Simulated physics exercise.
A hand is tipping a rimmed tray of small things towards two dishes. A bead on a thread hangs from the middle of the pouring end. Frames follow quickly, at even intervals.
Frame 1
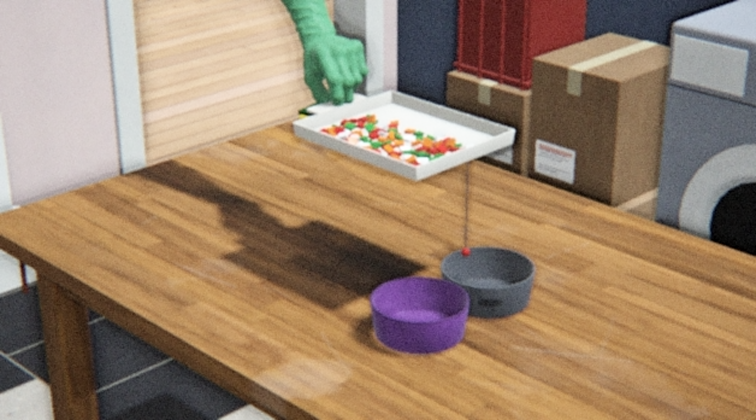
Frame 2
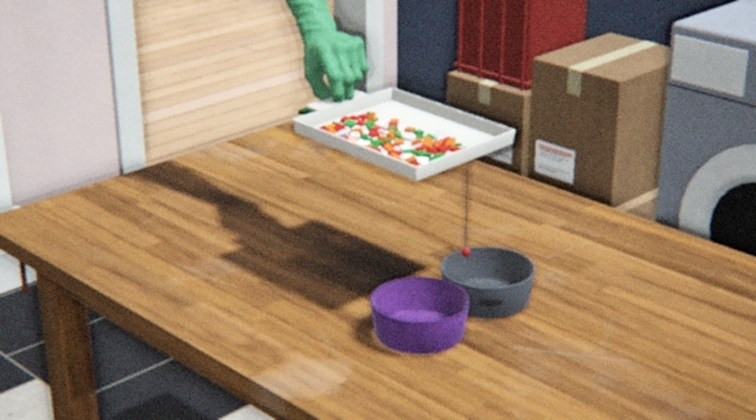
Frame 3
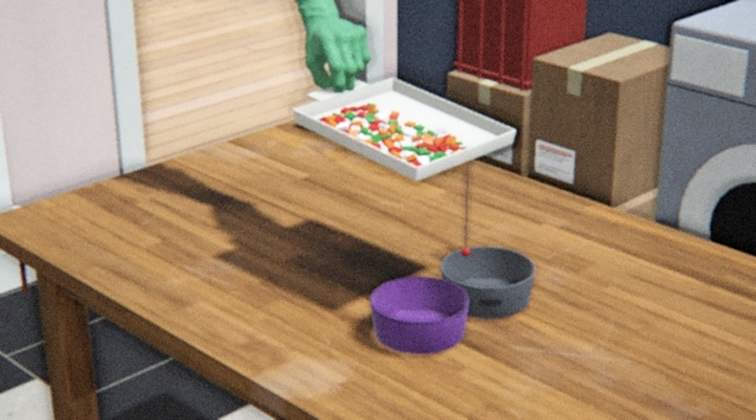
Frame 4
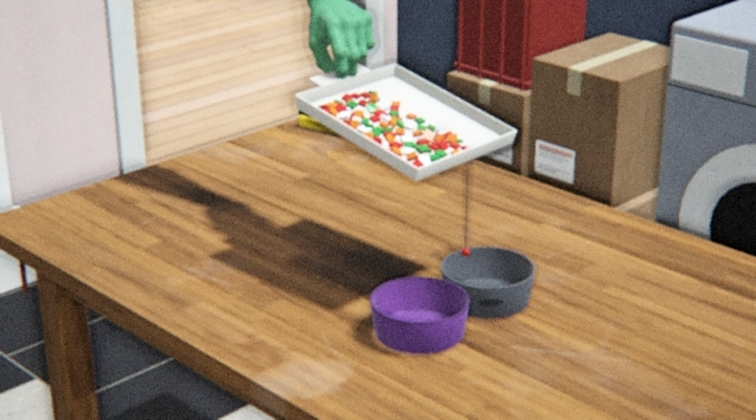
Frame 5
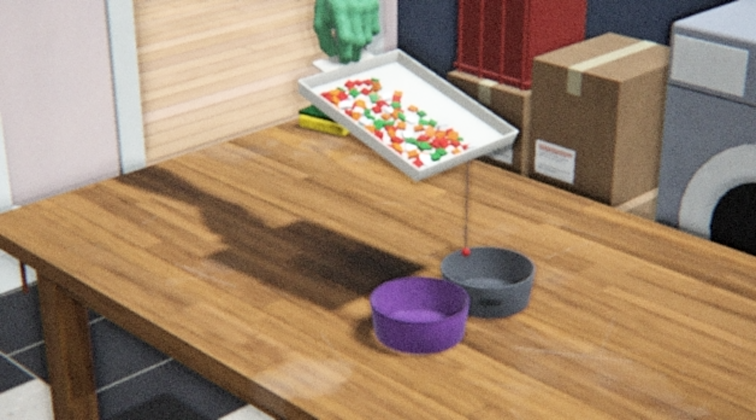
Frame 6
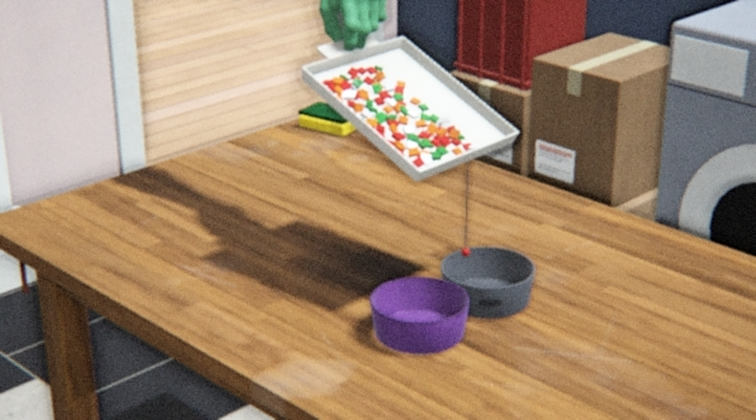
On a wooden table, a green-gloved hand raising one end of a white tray of colourful pieces, tilting it above two bowls.
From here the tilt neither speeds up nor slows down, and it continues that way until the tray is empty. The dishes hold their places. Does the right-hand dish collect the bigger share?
Yes.
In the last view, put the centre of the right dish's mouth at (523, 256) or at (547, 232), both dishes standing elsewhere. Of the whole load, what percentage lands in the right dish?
First position: Some 30 %; second position: Some 0 %.
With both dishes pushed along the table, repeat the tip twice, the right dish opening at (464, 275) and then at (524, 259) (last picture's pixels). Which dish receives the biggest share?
Try 1: The right-side dish; try 2: The left-side dish.
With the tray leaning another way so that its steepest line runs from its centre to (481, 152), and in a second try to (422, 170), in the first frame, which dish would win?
The rightmost dish, then the leftmost dish.
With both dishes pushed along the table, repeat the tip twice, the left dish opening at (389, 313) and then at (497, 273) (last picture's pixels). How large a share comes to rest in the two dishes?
60 and 60 in a hundred, in turn.
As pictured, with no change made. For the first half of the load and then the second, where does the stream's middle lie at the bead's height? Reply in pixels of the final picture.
At about (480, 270), then at (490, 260).
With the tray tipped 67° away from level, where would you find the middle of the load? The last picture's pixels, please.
Load centre: Approx. (451, 142).
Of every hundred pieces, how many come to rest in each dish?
The left dish gets close to 20 per cent and the right dish close to 50 per cent.
Just after the last frame, tray tipped steeply; almost all on the tray; just a few in the air.
A moment on, tray tipped past a quarter turn; roughly two thirds on the tray; just a few in the left dish; about a tenth in the right dish; about a tenth outside both; about a tenth in the air.
Further on, tray tipped past a quarter turn; roughly a quarter in the left dish; roughly half in the right dish; roughly a quarter outside both.
When it is over, tray tipped past a quarter turn; roughly a quarter in the left dish; roughly half in the right dish; roughly a quarter outside both.
